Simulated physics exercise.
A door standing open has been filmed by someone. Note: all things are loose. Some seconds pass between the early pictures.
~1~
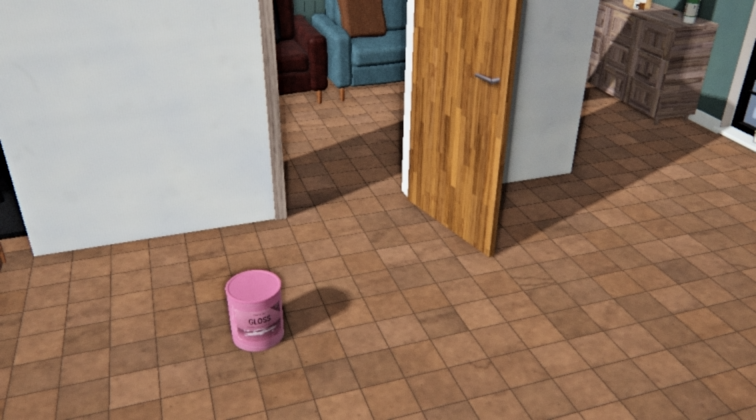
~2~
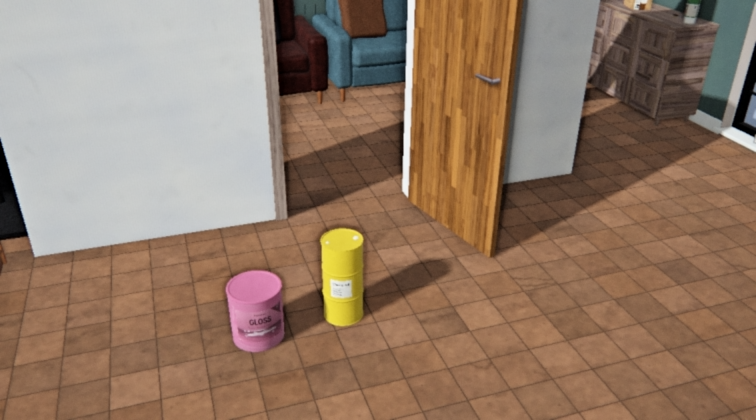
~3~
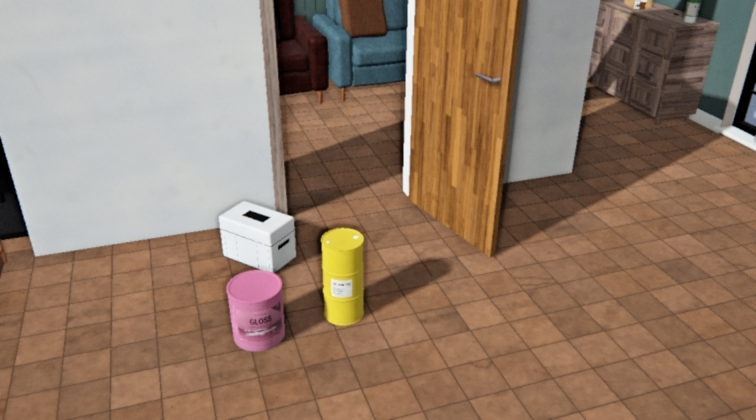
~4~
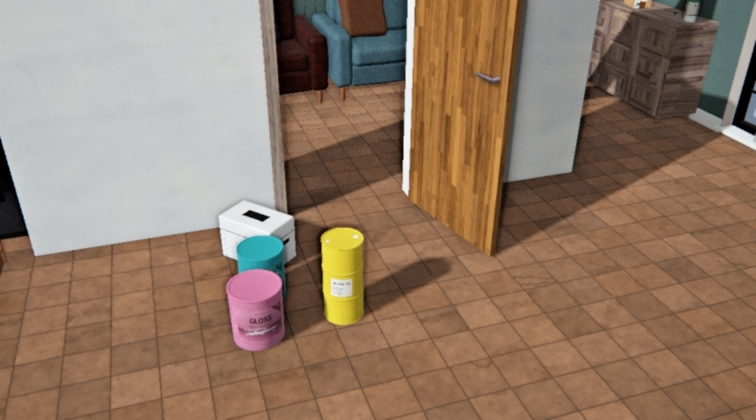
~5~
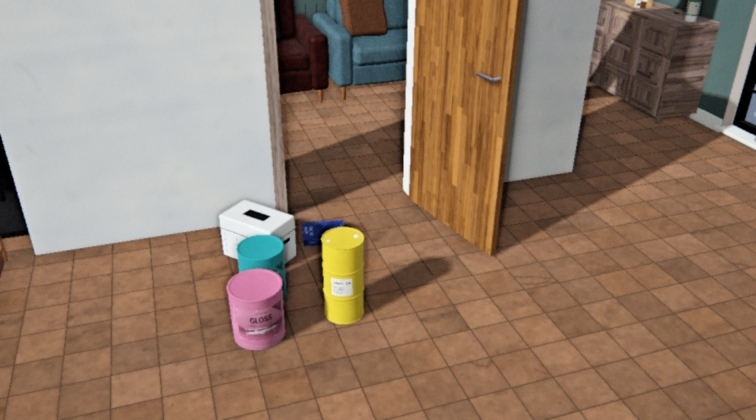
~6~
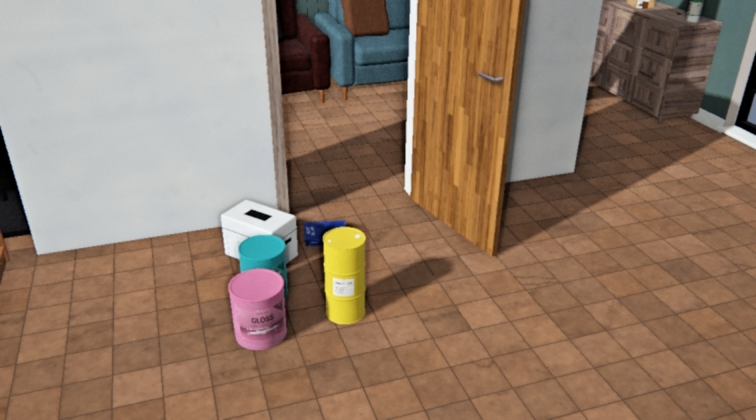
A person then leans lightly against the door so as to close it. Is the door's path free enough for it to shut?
The door will be held back from its frame.
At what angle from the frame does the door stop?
Roughly 15 degrees open.
Then, 0.80 s later than the last frame, door 80° open.
Then, 1.40 s later than the last frame, door 47° open.
Then, 1.70 s later than the last frame, door 31° open; blue book moved a little near (316, 229).
Then, 2.00 s later than the last frame, door 18° open; blue book moved about its own width near (300, 223).
When it is over, door 14° open; moved from the start, blue book; the other 4 as before. End places, in pixels of the last picture, blue book near (295, 220).
